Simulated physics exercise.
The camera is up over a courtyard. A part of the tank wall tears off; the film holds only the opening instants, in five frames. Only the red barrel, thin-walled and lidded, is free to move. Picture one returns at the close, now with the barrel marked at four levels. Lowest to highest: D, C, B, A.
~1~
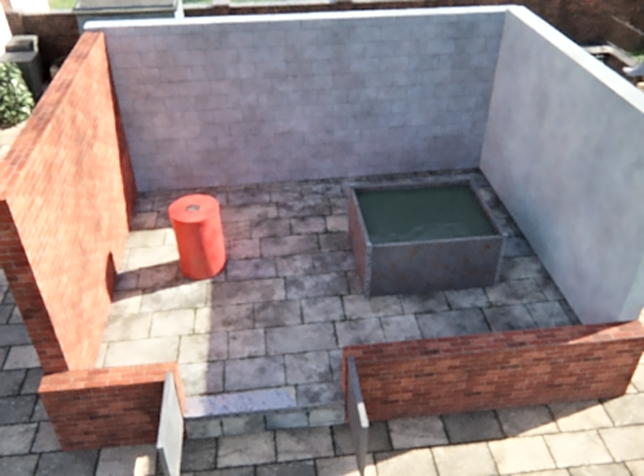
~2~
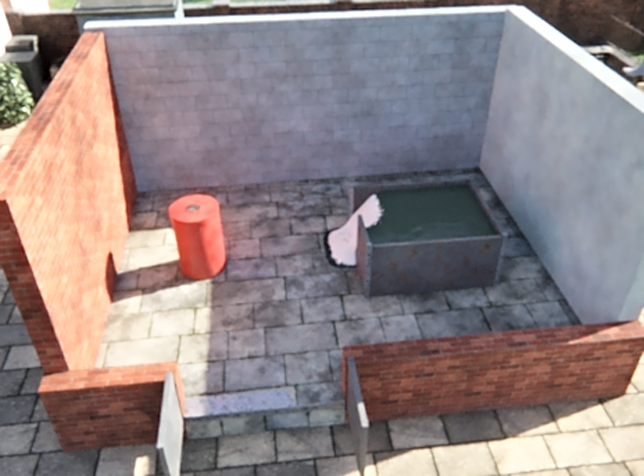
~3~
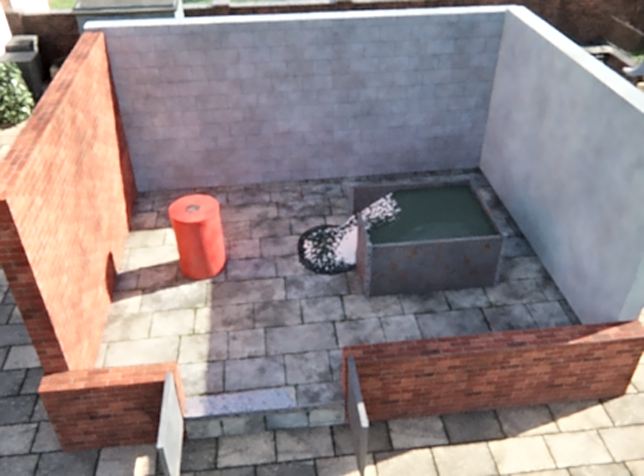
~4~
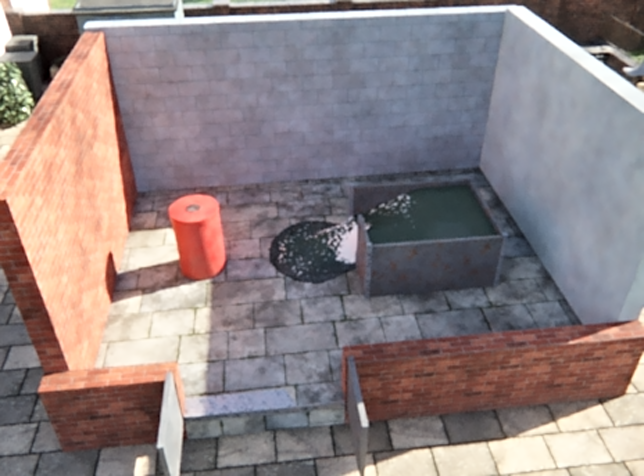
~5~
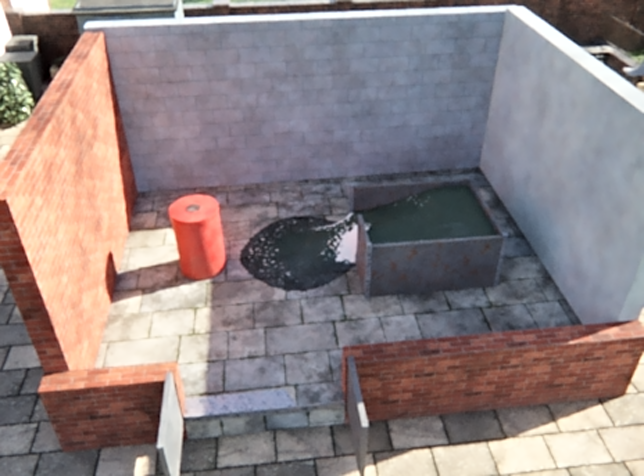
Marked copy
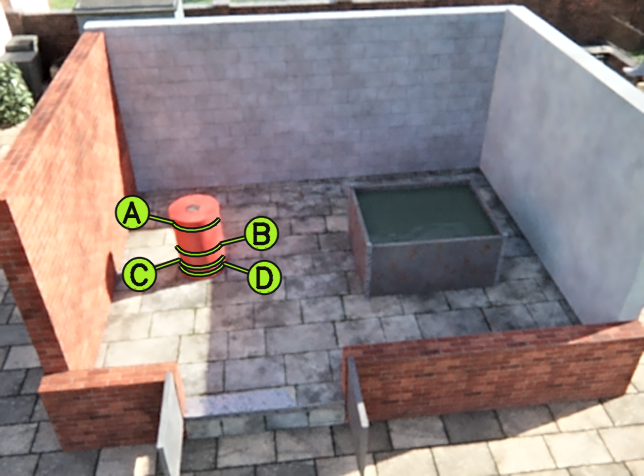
In this clip, a red barrel stands in a walled courtyard beside a full tank, whose left side opens and lets water pour onto the paving; the dark puddle spreads left toward the barrel, which stays still.
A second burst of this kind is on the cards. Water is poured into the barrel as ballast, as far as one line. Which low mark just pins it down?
It is B.
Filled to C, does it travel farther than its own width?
No, less.
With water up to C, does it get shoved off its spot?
Yes, it does.
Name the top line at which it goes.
The answer is C.
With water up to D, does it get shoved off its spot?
Yes, that goes wrong.
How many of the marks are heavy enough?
Two.
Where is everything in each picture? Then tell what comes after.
Lid of the red barrel at (194, 208); tank full, its middle at (423, 215); open gate at (261, 357).
Water covers 1 % of the ground and is seen nearest the barrel at (337, 255).
Water covers 3 % of the ground and is seen nearest the barrel at (308, 259).
Water covers 5 % of the ground and is seen nearest the barrel at (279, 262).
Lid of the red barrel at (194, 208); water covers 8 % of the ground and is seen nearest the barrel at (250, 265).
On the marked copy, A at (194, 230); B at (198, 254); C at (200, 267); D at (201, 274); from the bottom up D, C, B, A.
If A is chosen, it does not move.
If B is chosen, it does not move.
If C is chosen, it is pushed about half its own width away.
If D is chosen, it is pushed about 4 times its own width away.
